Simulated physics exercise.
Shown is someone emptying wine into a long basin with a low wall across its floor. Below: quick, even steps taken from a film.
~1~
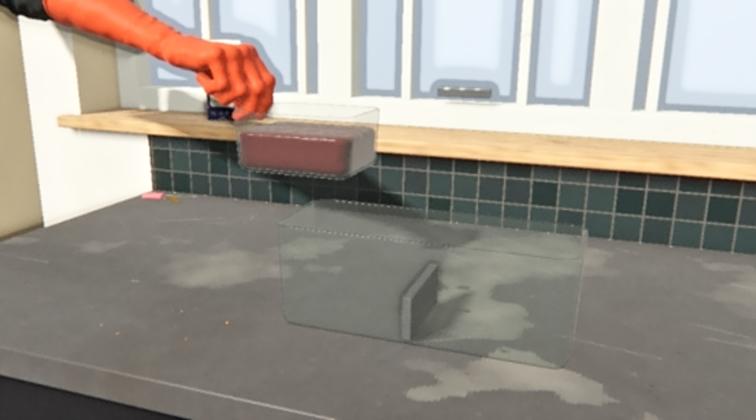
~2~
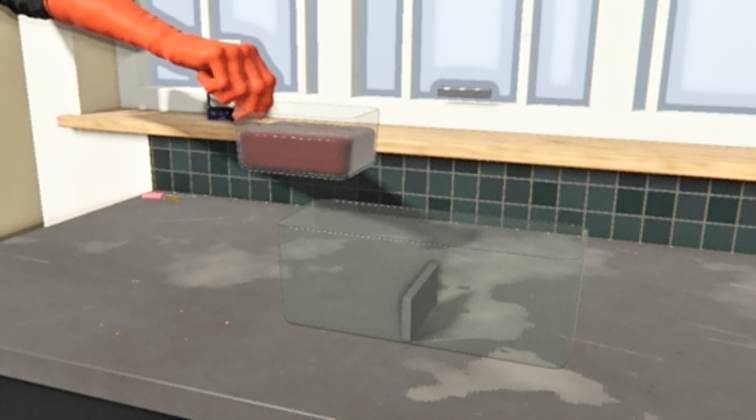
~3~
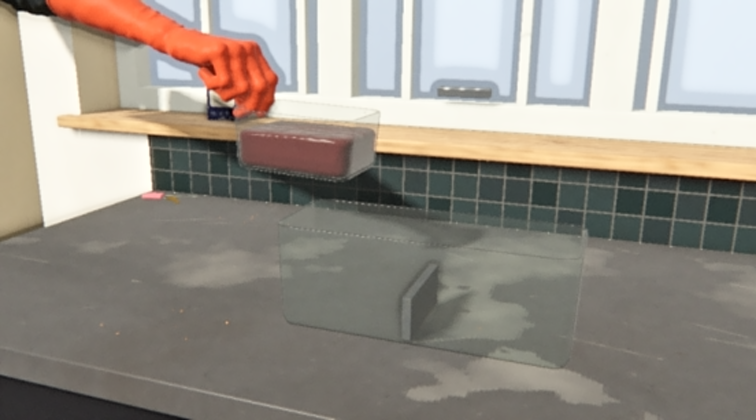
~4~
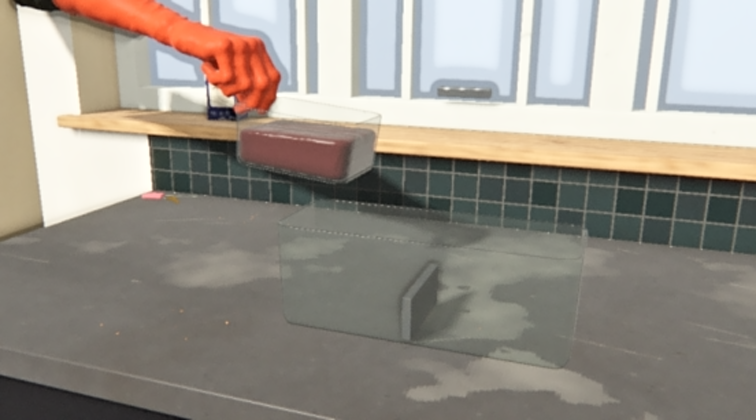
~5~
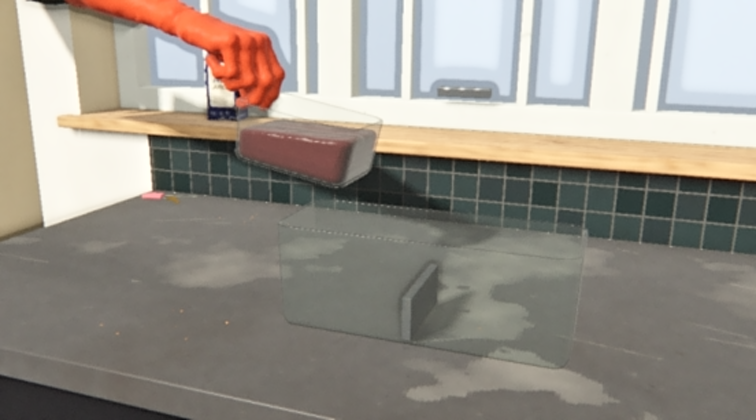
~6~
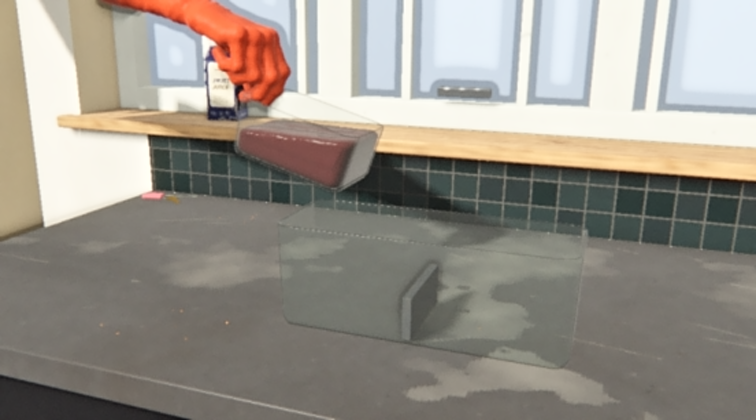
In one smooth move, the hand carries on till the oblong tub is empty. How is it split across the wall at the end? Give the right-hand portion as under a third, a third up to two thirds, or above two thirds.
The right-hand portion is under a third.
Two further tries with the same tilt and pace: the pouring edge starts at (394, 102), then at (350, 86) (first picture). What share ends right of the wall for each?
First try 60 %, second try 0 %.
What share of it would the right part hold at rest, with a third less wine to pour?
Estimate: Close to 0 per cent.
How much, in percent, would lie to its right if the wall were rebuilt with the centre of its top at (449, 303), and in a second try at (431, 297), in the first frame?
Roughly 15 % and then 15 %.
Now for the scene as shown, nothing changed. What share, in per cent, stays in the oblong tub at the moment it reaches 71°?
Roughly 40 percent.
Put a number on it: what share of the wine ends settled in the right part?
Roughly 15 %.
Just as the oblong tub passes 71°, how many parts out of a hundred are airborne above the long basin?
I'd say some 30 per cent of it.
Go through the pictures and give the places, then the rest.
In the first picture, it leans 0°; its right rim is at (366, 115); the wine meets the walls at (259, 126) and (365, 133); the long basin's rim runs from (297, 212) to (584, 245); the wall's top is at (422, 282).
In the second picture, it leans 1°; its right rim is at (367, 115); the wine meets the walls at (259, 126) and (366, 134).
In the third picture, it leans 3°; its right rim is at (368, 118); the wine meets the walls at (260, 125) and (366, 134).
In the fourth picture, it leans 6°; its right rim is at (369, 122); the wine meets the walls at (259, 125) and (367, 135).
In the fifth picture, it leans 11°; its right rim is at (370, 127); the wine meets the walls at (260, 124) and (368, 136).
In the sixth picture, it leans 16°; its right rim is at (371, 134); the wine meets the walls at (259, 125) and (369, 137).
A moment on, the oblong tub is tipped part way and 42 per cent is still to pour, 25 is left of the wall and 4 right of it.
Next, the oblong tub is tipped right over and 8 per cent is still to pour, 71 is left of the wall and 14 right of it.
Then the oblong tub is tipped right over and 0 per cent is still to pour, 82 is left of the wall and 15 right of it.
Later the oblong tub is tipped right over and 0 per cent is still to pour, 82 is left of the wall and 15 right of it.
In the end 82 per cent lies left of the wall, 15 right of it and 3 outside.
